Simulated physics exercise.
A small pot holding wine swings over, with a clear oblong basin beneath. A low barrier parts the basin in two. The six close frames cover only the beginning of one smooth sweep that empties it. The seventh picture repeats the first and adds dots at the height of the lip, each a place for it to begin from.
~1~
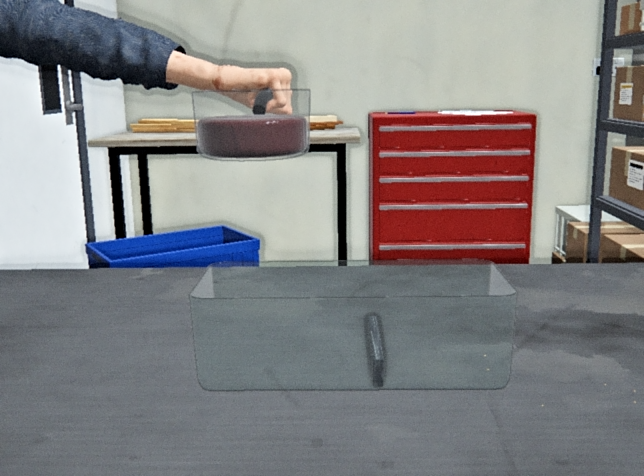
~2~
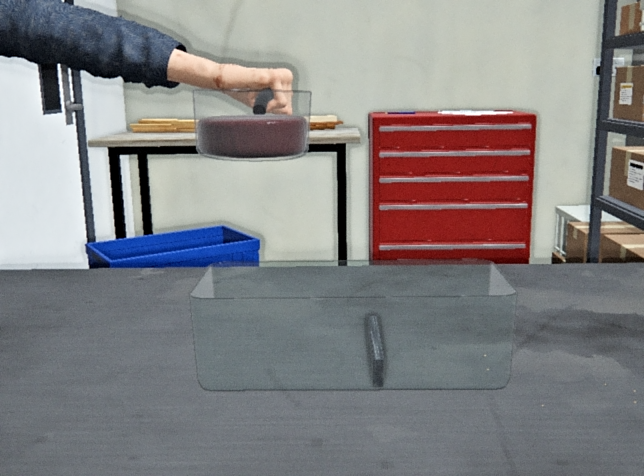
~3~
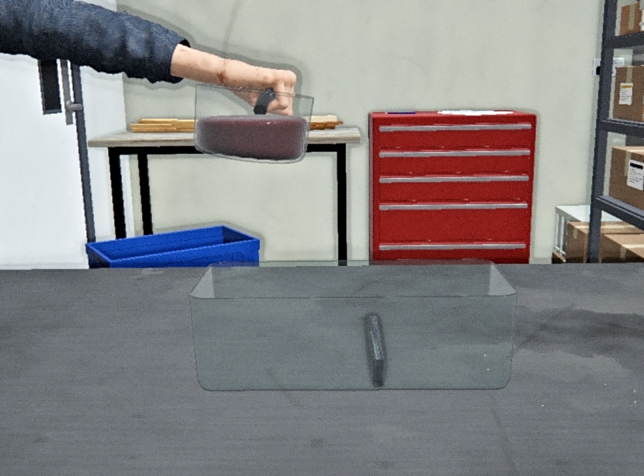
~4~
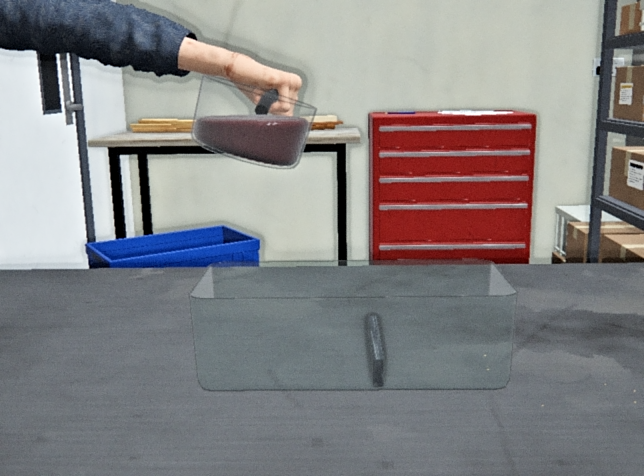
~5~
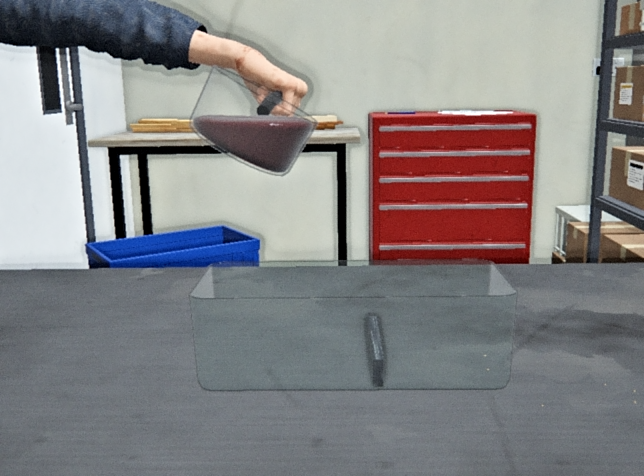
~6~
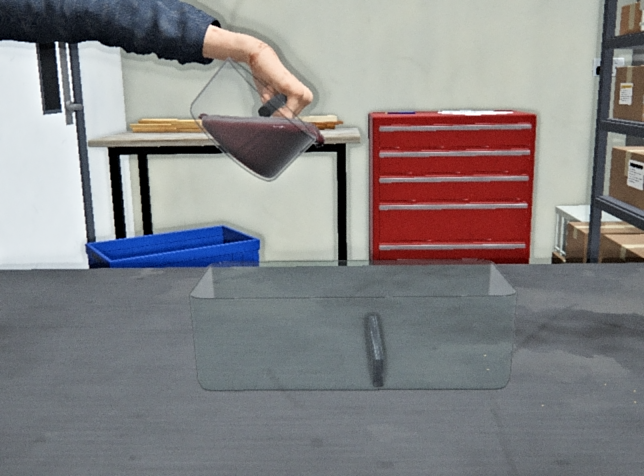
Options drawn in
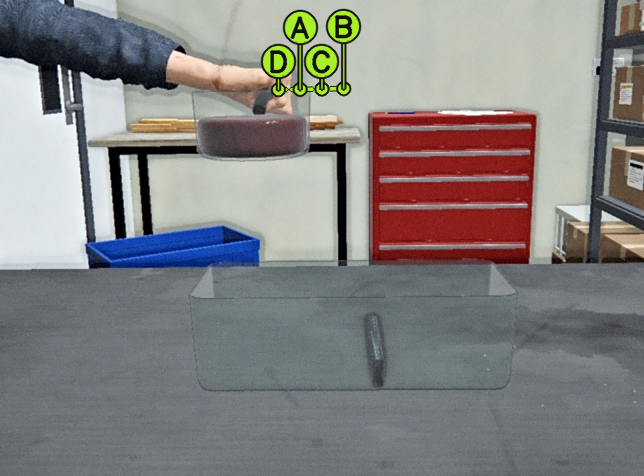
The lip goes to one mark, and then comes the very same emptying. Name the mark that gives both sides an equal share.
C is best.
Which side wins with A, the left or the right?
The left side.
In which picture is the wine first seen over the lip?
In picture 6.
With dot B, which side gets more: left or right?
The right side.
In lime, A at (300, 89); B at (343, 88); C at (321, 89); D at (278, 89).
Choosing A, about 76 % ends left of the wall and 22 % right of it.
Choosing B, about 28 % ends left of the wall and 71 % right of it.
Choosing C, about 47 % ends left of the wall and 52 % right of it.
Choosing D, about 90 % ends left of the wall and 7 % right of it.
